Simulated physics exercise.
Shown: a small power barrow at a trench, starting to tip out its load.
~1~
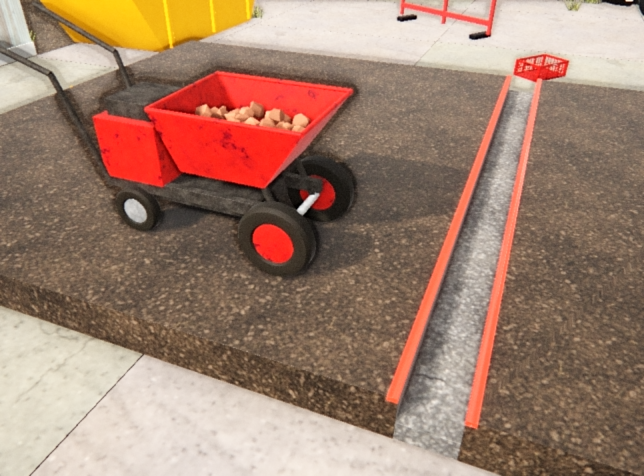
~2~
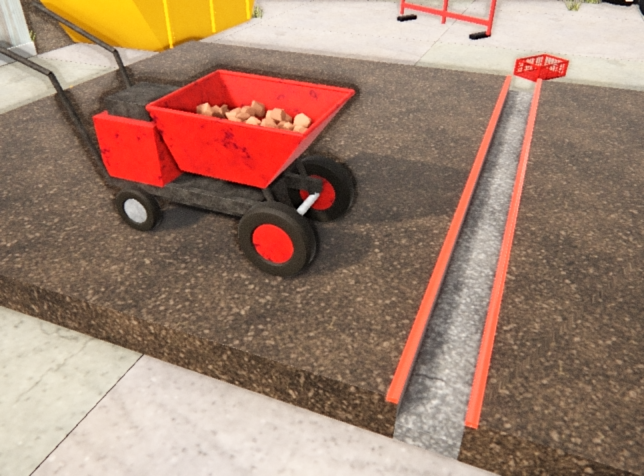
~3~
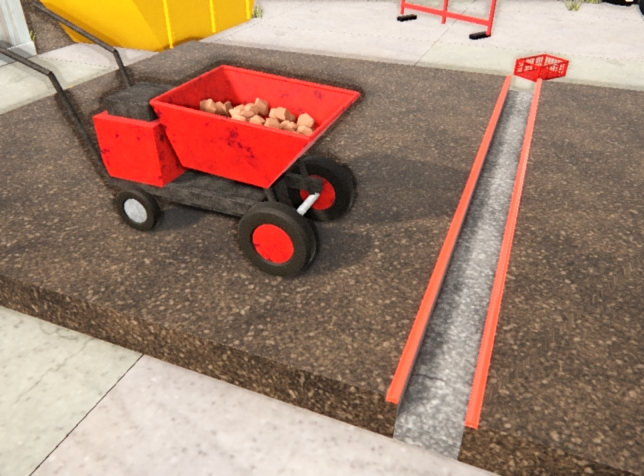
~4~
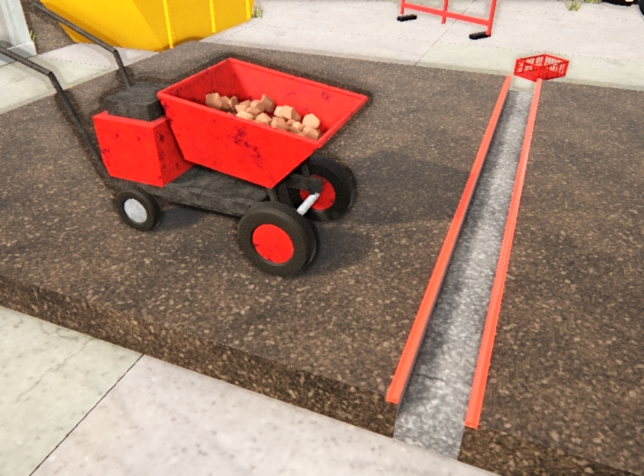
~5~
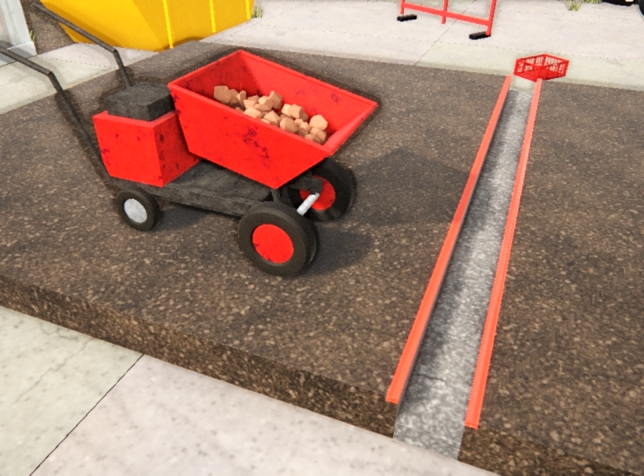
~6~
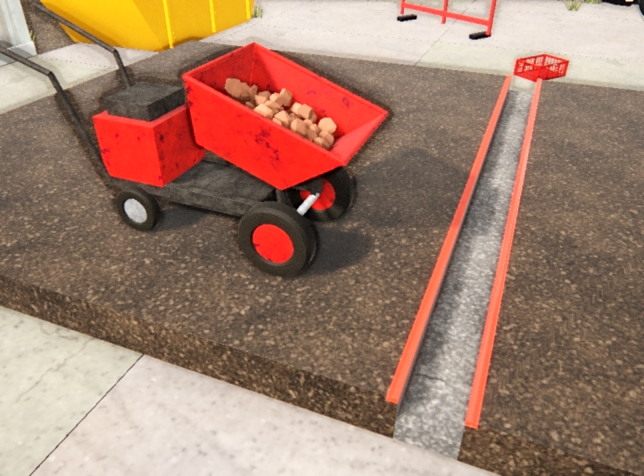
At first, a small red power barrow stands on dark ground, its skip level and holding a heap of rubble, with a narrow, red-edged trench to the right. The skip then begins tilting forward to the right, barely and then more clearly, its back rising while the wheels stay still.
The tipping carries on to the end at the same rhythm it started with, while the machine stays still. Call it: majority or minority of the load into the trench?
Majority.
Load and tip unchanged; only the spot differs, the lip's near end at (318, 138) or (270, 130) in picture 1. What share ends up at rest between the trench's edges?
That works out to 80 per cent for the first position and 40 per cent for the second.
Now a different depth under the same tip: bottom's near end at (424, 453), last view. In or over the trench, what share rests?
I'd put it at about 70 in a hundred.
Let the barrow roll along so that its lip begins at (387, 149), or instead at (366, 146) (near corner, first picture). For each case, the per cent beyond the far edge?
Roughly 70 per cent at the first spot and 40 per cent at the second.
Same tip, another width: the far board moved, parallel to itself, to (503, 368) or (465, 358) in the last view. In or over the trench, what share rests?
70 % and 60 %, give or take.
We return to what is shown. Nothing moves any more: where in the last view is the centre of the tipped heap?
Last view, resting centre - approx. (455, 286).
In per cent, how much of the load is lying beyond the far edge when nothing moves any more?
0 per cent.
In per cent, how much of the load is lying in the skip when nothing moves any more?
Estimate: Near 5 %.
Soon, skip tipped steeply; all in the skip.
A while on, skip tipped right over; most in the skip; a small part short of the trench; a stray few in or heaped over the trench.
Towards the end, skip tipped right over; about a quarter in the skip; about a quarter short of the trench; about half in or heaped over the trench; a stray few beyond it.
Finally, skip tipped right over; a stray few in the skip; about a quarter short of the trench; about two thirds in or heaped over the trench; a stray few beyond it.
